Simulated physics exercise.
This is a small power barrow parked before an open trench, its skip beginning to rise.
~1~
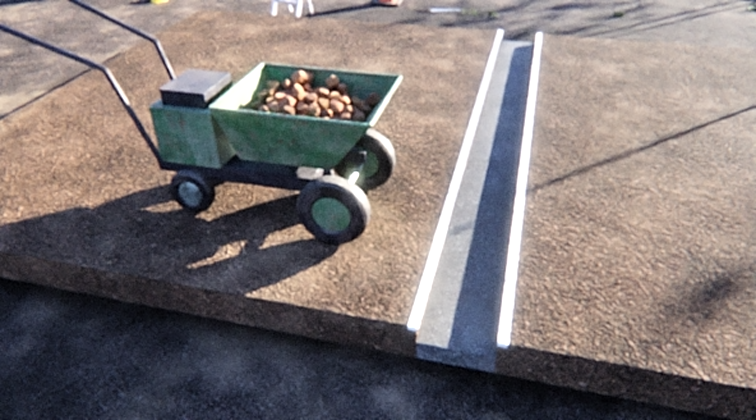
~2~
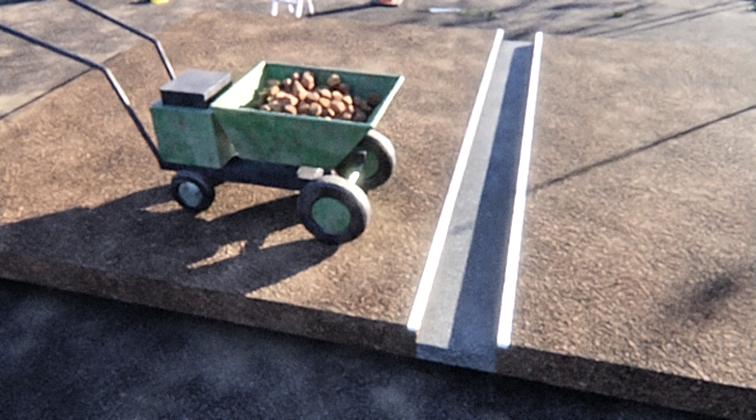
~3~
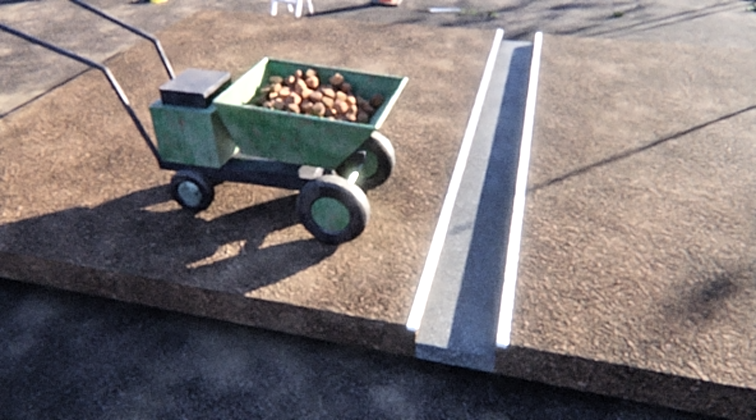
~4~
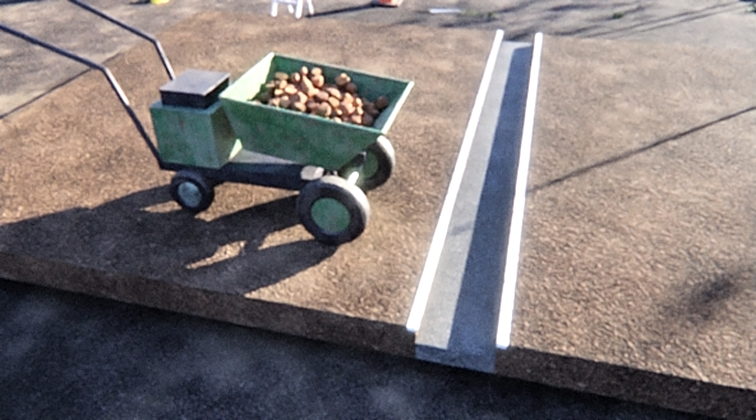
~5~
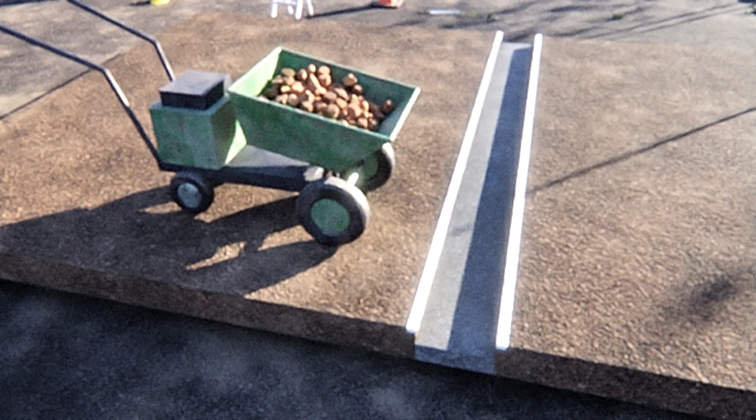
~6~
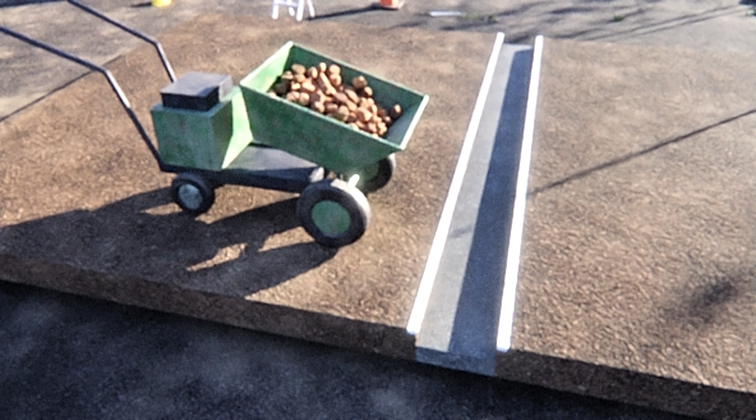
At first, a small green barrow with black wheels and long handles stands on brown ground, its level skip full of brownish clods, left of a shallow, pale-edged trench. Then the skip begins tilting toward the trench, its back rising and front lip dipping until clearly slanted, while the wheels stay still.
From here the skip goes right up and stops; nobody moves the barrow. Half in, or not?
The trench takes more than half.
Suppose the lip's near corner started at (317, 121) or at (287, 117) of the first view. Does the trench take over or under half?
The first try: Under half. The second: Under half.
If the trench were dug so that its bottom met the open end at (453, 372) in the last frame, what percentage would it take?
Some 100 per cent.
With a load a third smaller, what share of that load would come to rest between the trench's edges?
It comes to 80 per cent or so.
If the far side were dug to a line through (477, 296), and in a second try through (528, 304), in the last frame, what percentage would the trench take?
About 50 and 80 per cent.
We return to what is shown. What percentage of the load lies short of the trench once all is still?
Near 0 %.
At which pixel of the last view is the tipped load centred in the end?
Roughly at (481, 235).
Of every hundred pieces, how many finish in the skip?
Some 25 per cent.
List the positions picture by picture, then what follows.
Lip of the skip at (370, 126), level; top of the load at (303, 107), clay clods; first edge of the trench at (425, 284); far edge at (508, 298), the trench over half as wide as the skip, and shallow for its width, in the first picture.
Lip of the skip at (371, 127), level; top of the load at (304, 106), in the second picture.
Lip of the skip at (375, 129), tipped barely; top of the load at (295, 104), in the third picture.
Lip of the skip at (382, 134), tipped a little; top of the load at (307, 92), in the fourth picture.
Lip of the skip at (390, 141), tipped a little; top of the load at (307, 101), in the fifth picture.
Lip of the skip at (400, 150), tipped clearly; top of the load at (315, 92); first edge of the trench at (425, 287); far edge at (508, 301), in the sixth picture.
Soon, skip tipped steeply; all in the skip.
A while on, skip tipped right over; most in the skip; about a quarter in or heaped over the trench.
Towards the end, skip tipped right over; about a quarter in the skip; a stray few short of the trench; about two thirds in or heaped over the trench; a stray few beyond it.
Finally, skip tipped right over; about a quarter in the skip; a stray few short of the trench; about two thirds in or heaped over the trench; a stray few beyond it.
